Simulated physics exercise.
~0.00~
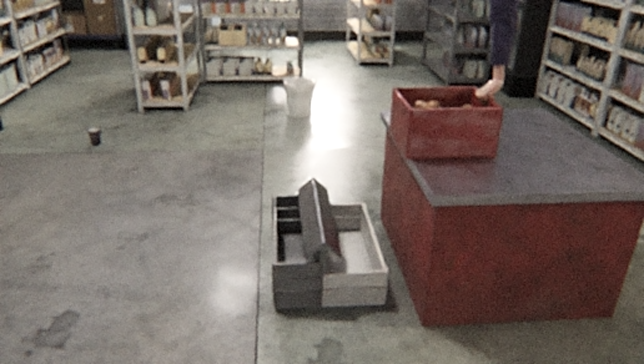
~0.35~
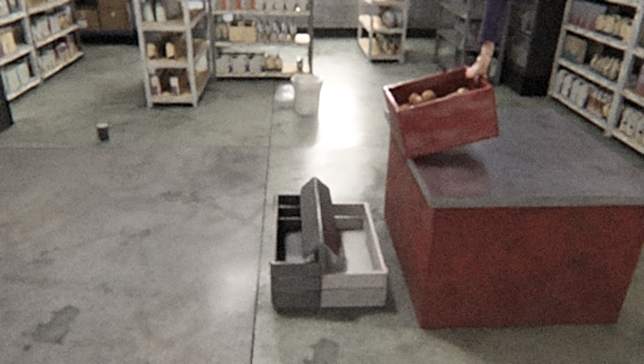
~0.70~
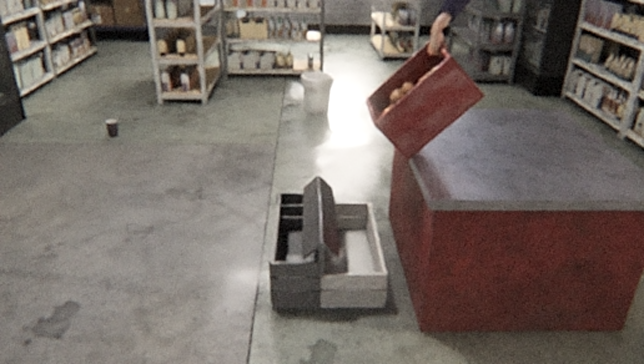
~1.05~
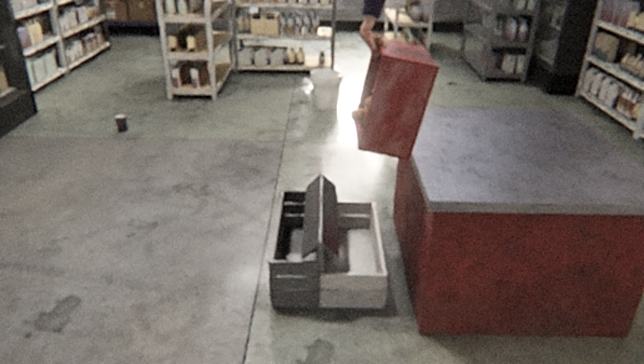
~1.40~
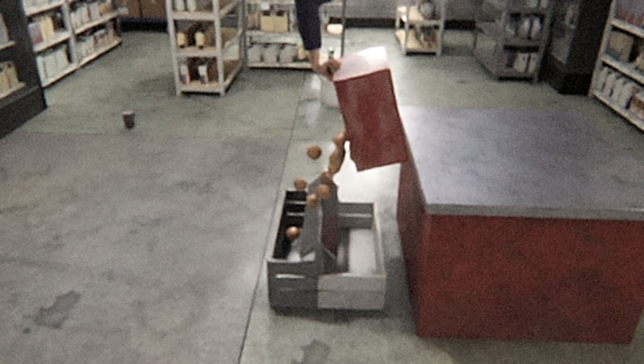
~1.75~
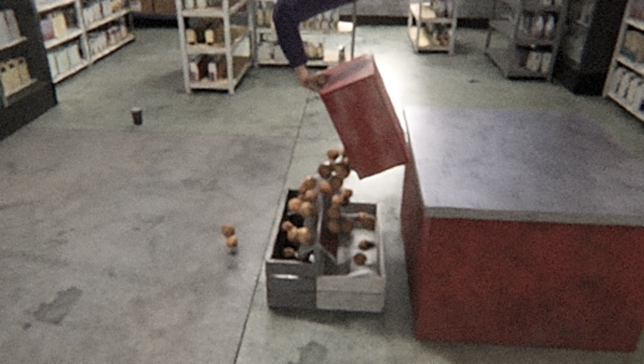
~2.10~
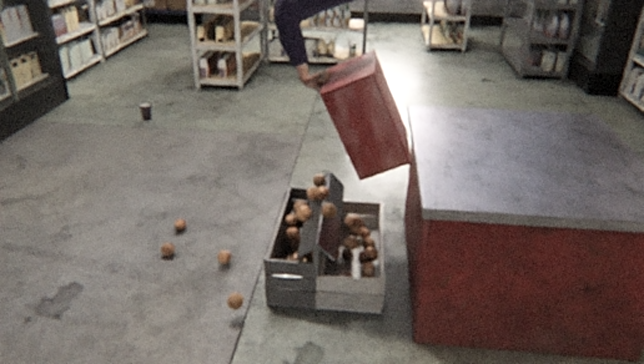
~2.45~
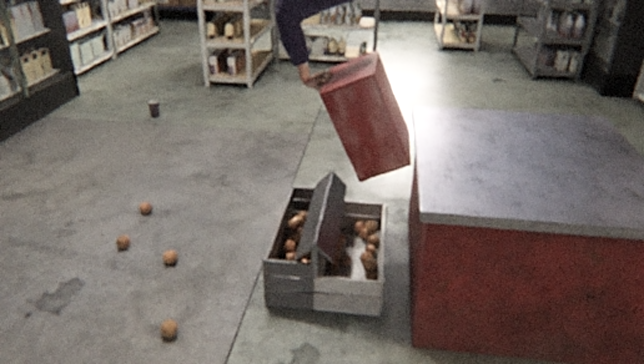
Red crate tipping off a bench in someone's hand, spilling brown balls into two ridged tubs below, four rolling away across the floor.
